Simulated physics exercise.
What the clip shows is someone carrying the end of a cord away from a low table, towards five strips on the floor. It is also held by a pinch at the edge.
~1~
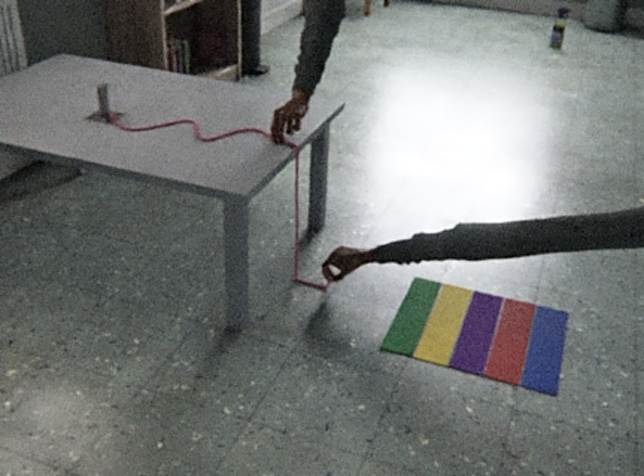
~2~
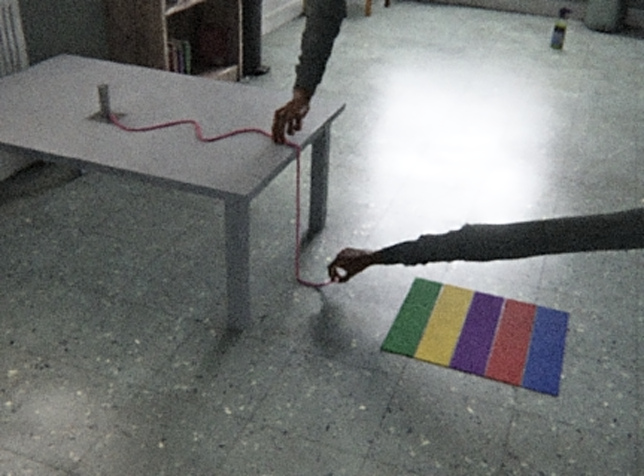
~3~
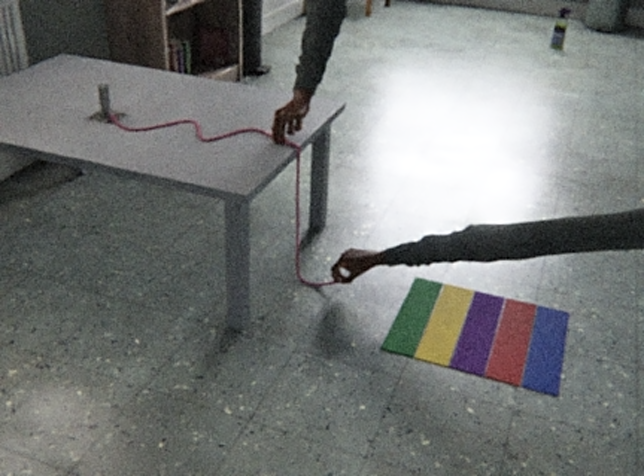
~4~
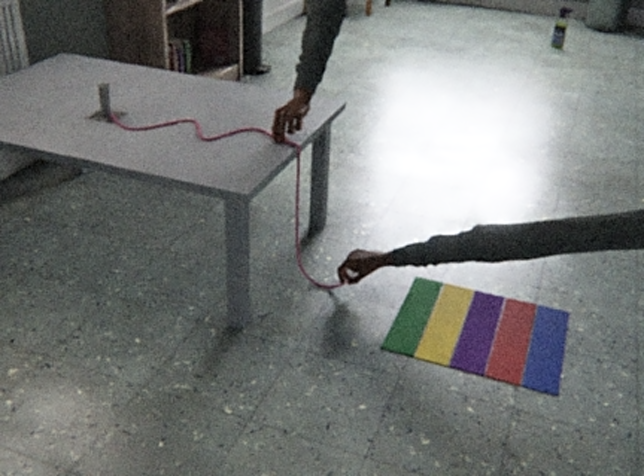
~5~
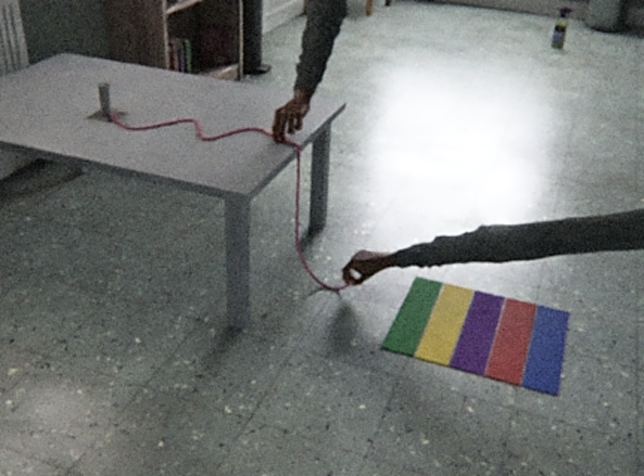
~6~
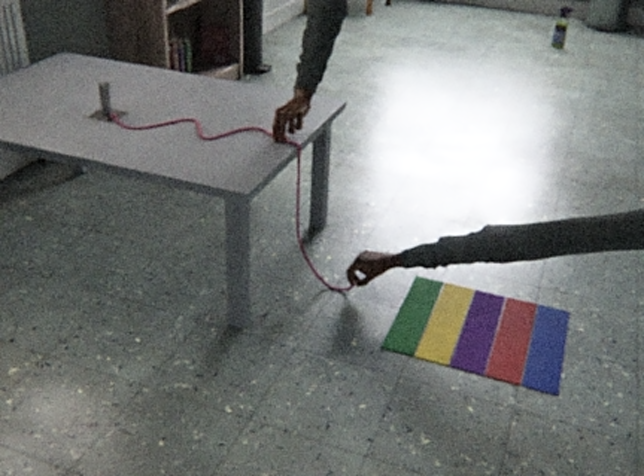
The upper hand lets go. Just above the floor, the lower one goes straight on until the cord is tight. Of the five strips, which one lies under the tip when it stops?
The red strip.
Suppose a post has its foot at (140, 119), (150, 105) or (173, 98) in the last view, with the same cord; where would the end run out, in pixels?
In order, it comes out close to (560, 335), (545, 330) and (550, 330).
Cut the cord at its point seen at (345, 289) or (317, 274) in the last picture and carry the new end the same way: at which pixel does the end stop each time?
Going through both, you get (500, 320) and then (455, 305).
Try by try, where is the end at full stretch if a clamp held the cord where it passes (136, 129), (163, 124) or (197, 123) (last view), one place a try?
Going try by try, I'd put it close to (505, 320), then (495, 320), and finally (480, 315).
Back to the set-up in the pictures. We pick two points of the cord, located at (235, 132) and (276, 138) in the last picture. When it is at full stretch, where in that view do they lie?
Final positions are (291, 144) and (335, 180), in that order.
Soon after, end near (451, 307); over yellow.
Then, end near (494, 317); over purple.
At full stretch, end near (518, 324); over red. It halts on the red strip.
